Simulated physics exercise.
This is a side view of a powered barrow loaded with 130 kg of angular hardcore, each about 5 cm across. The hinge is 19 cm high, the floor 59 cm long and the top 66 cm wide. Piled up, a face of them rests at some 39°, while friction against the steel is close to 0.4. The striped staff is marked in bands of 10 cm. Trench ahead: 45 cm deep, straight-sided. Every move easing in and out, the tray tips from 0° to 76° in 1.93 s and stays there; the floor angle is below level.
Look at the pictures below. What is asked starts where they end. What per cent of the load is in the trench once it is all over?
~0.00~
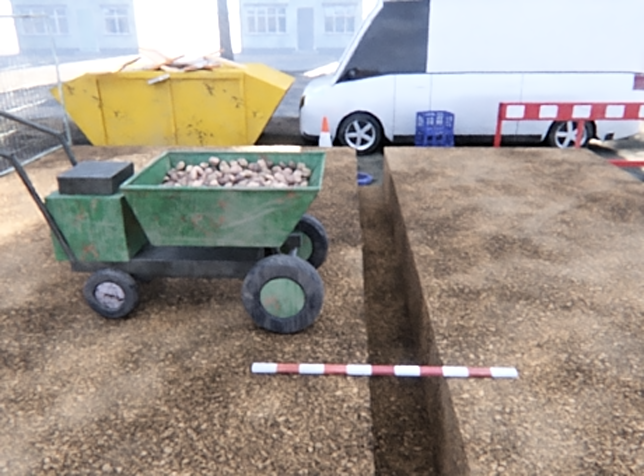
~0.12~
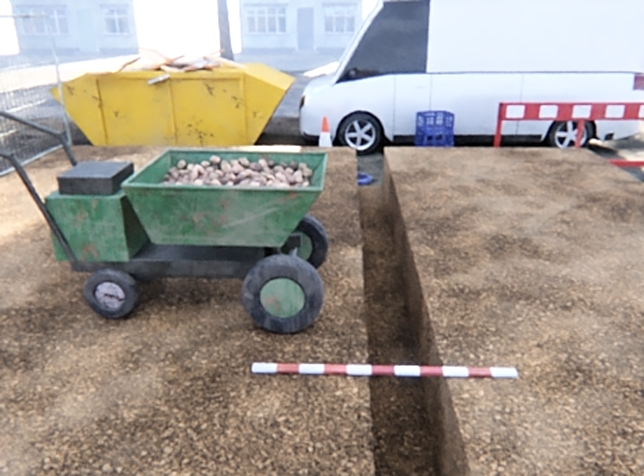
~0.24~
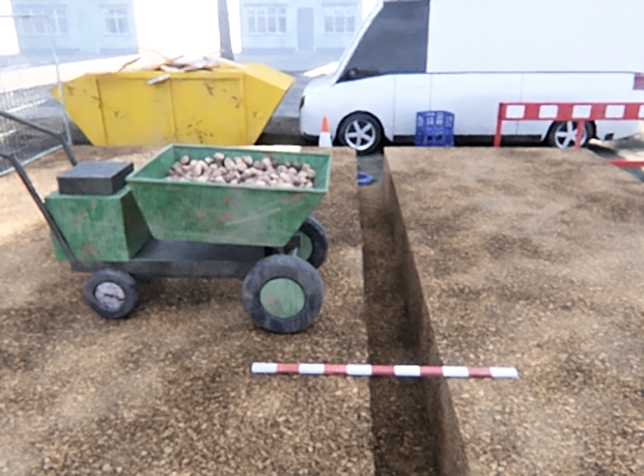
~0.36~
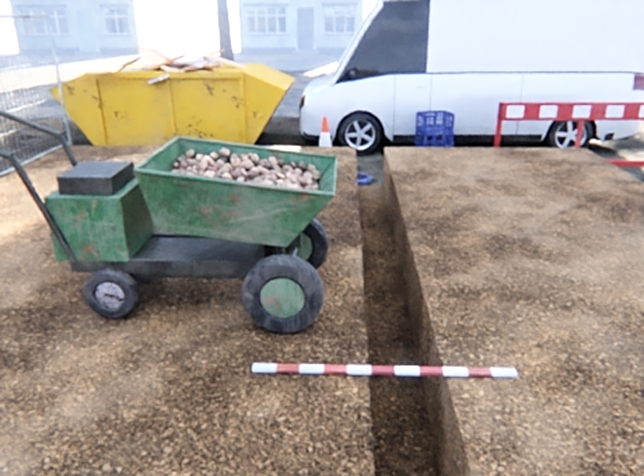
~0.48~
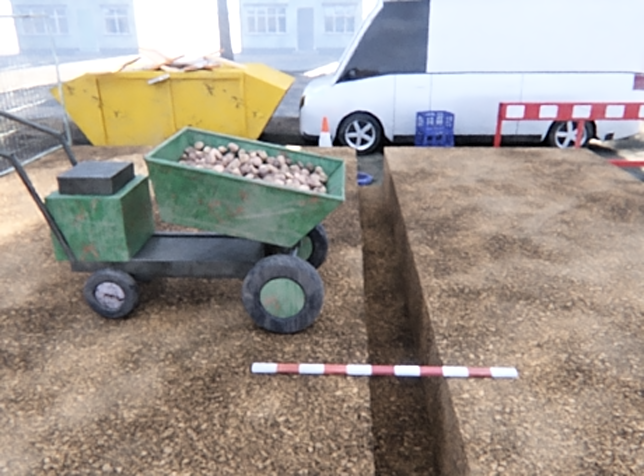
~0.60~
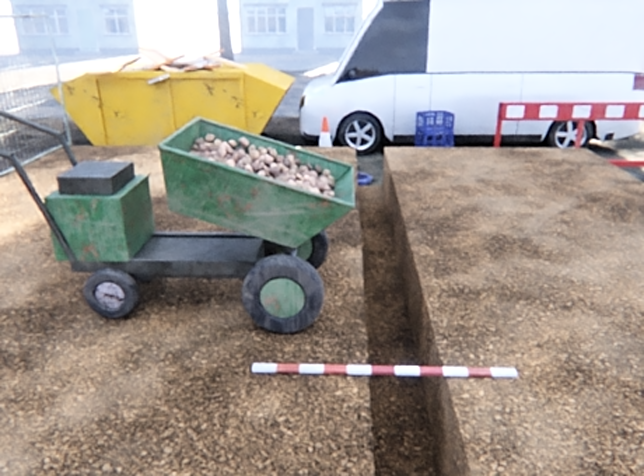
70 %.
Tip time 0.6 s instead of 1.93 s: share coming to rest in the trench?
That would give about 45 percent.
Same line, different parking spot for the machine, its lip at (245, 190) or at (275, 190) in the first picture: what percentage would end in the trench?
Roughly 60 percent for the first, and 90 percent for the second.
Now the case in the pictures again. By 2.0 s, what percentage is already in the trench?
20 per cent or so by then.
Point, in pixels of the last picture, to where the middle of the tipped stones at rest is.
I'd put it close to (407, 355).
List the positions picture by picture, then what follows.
In the first picture, the tray is at 0°, its lip at (319, 190); the top of the load is at (236, 168).
In the second picture, the tray is at 1°, its lip at (321, 190); the top of the load is at (237, 167); the stones move at 0.1 m/s on average.
In the third picture, the tray is at 3°, its lip at (326, 192); the top of the load is at (238, 164); the stones move at 0.2 m/s on average.
In the fourth picture, the tray is at 7°, its lip at (334, 195); the top of the load is at (230, 159); the stones move at 0.3 m/s on average.
In the fifth picture, lip at (343, 200), floor tilted 12°, highest stones at (207, 152); the stones move at 0.4 m/s on average.
In the sixth picture, the tray is at 17°, its lip at (354, 207); the top of the load is at (213, 145); the stones move at 0.4 m/s on average.
After 1.5 s the floor is at 64°; 100 % in the tray; the foremost stones are at (398, 255).
After 2.0 s the floor is at 76°; 66 % in the tray, 20 % in the trench, 14 % past the trench; the foremost stones are at (490, 310).
After 2.4 s the floor is at 76°; 39 % in the tray, 37 % in the trench, 24 % past the trench; the foremost stones are at (519, 282).
After 4.3 s the floor is at 76°; 7 % in the tray, 70 % in the trench, 23 % past the trench; the foremost stones are at (527, 281).
